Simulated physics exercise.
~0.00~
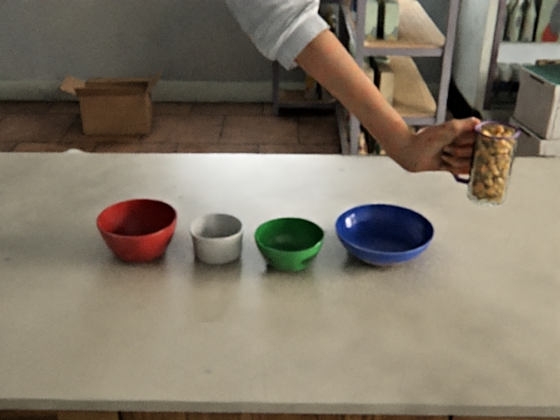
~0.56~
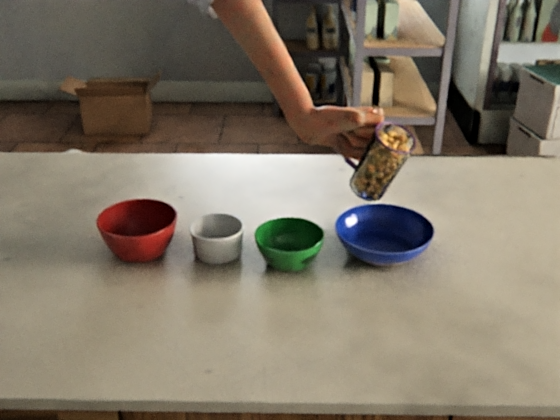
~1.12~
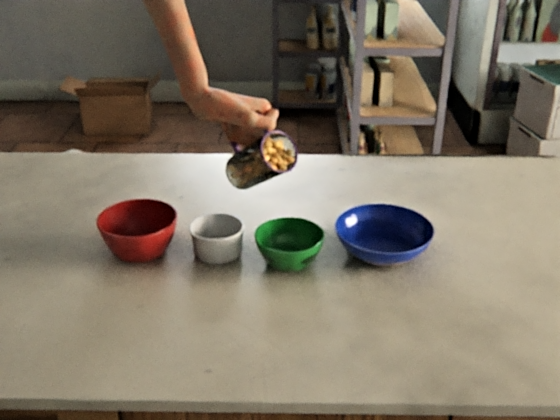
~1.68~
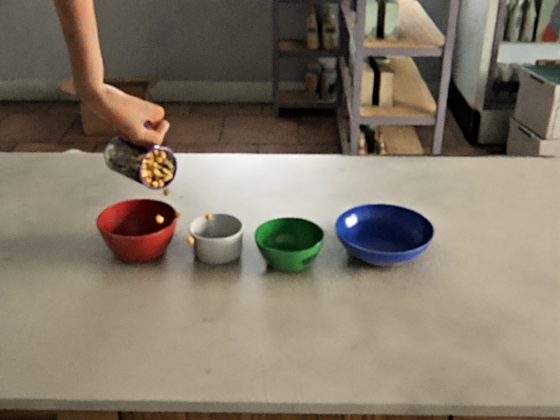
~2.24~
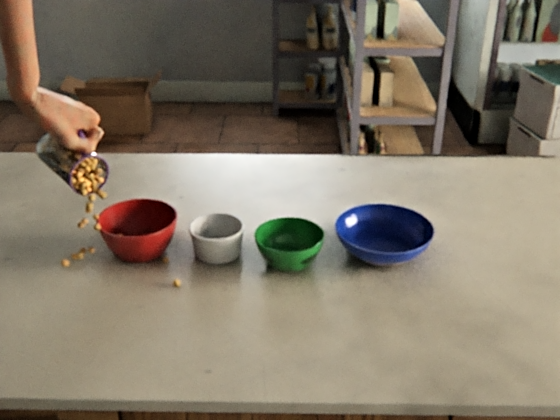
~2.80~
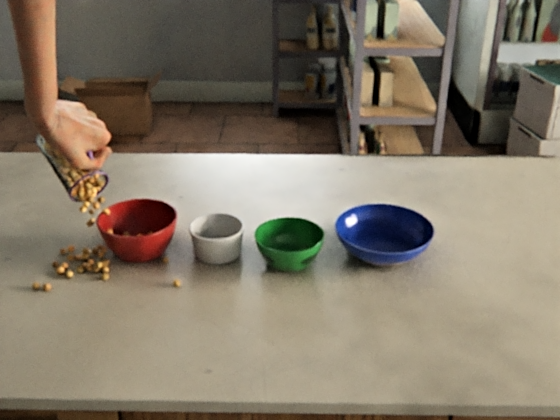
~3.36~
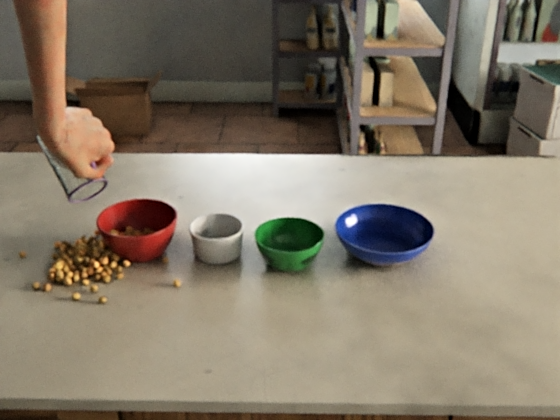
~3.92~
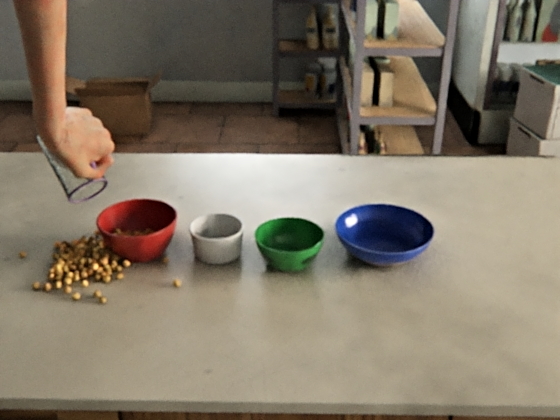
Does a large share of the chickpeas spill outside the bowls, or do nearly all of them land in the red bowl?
A large share of the chickpeas spills onto the table beside the red bowl. The rest mostly land inside the red bowl, while the other containers get almost none.
A hand carries a cup left and tips chickpeas partly into the red bowl, partly onto the table.
